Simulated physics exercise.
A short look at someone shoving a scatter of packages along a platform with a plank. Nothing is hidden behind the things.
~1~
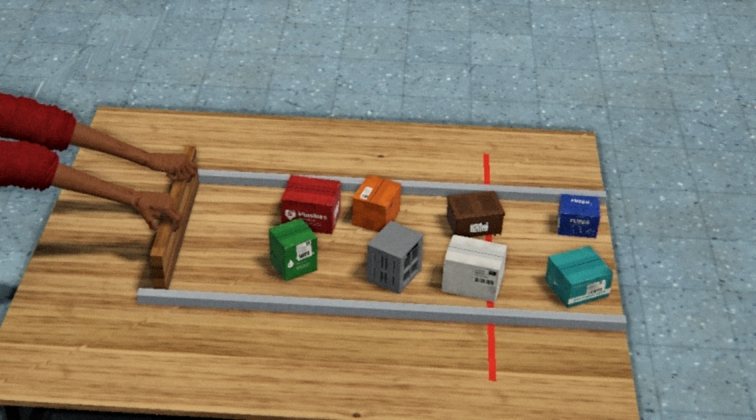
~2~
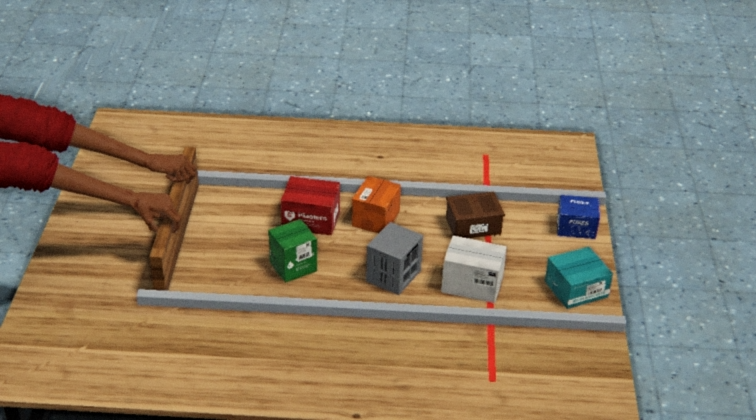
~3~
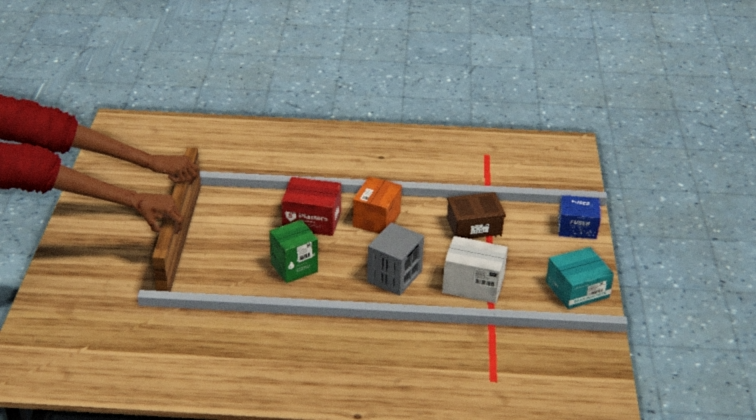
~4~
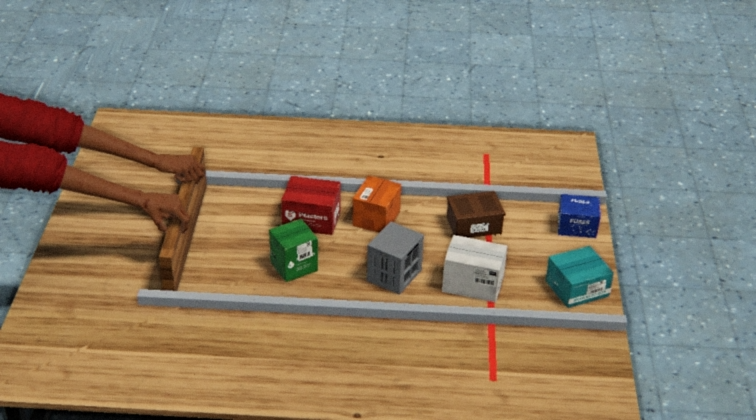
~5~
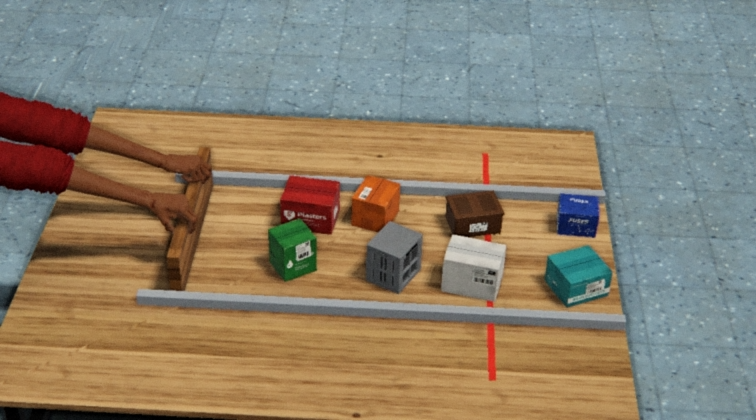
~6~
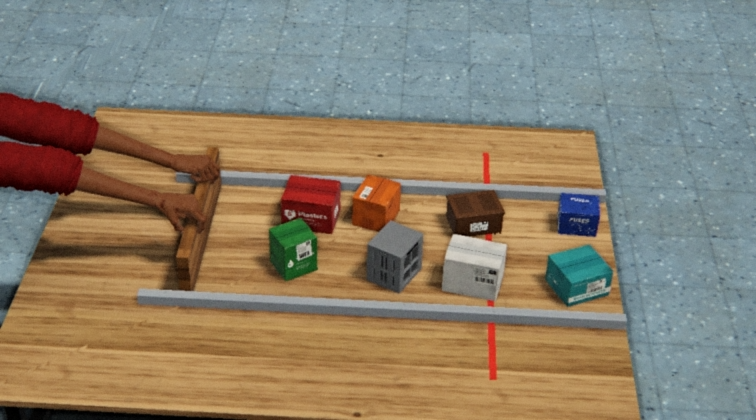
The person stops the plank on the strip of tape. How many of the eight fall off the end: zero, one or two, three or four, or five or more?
In the end the number that fall off is one or two.
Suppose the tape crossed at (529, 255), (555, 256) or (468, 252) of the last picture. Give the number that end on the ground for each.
It would be 4, 5 and 2.
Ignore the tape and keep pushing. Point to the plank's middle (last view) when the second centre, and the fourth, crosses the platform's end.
About (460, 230), then (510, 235).
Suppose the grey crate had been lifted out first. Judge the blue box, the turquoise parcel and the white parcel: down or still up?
The blue box is lost; the turquoise parcel is kept; the white parcel stays on.
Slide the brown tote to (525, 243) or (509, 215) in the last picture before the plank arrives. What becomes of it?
In turn it survives; holds on.
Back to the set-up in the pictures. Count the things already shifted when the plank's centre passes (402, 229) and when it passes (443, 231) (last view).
By then 6, and 8.
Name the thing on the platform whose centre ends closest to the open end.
It is the brown tote.
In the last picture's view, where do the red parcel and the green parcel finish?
About (515, 213), and the other about (510, 268).
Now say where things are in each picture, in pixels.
In the first picture, blue box (579, 216); turquoise parcel (579, 277); brown tote (475, 215); plank (176, 217); tape (489, 254).
In the second picture, turquoise parcel (578, 277); orange parcel (376, 205).
In the third picture, brown tote (475, 217); grey crate (395, 259).
In the fourth picture, blue box (579, 216); green parcel (294, 250).
In the fifth picture, turquoise parcel (578, 276); red parcel (310, 205).
In the sixth picture, blue box (578, 215); turquoise parcel (579, 275); brown tote (475, 214); plank (200, 219); tape (489, 253).
Soon after, none off yet; blue box at rest near (578, 215); turquoise parcel at rest near (579, 275); brown tote at rest near (475, 214).
Then, none off yet; blue box at rest near (578, 215); turquoise parcel at rest near (579, 275); brown tote moved about its own width near (508, 220).
At rest, the number that fall off is one or two; fallen, turquoise parcel and blue box.
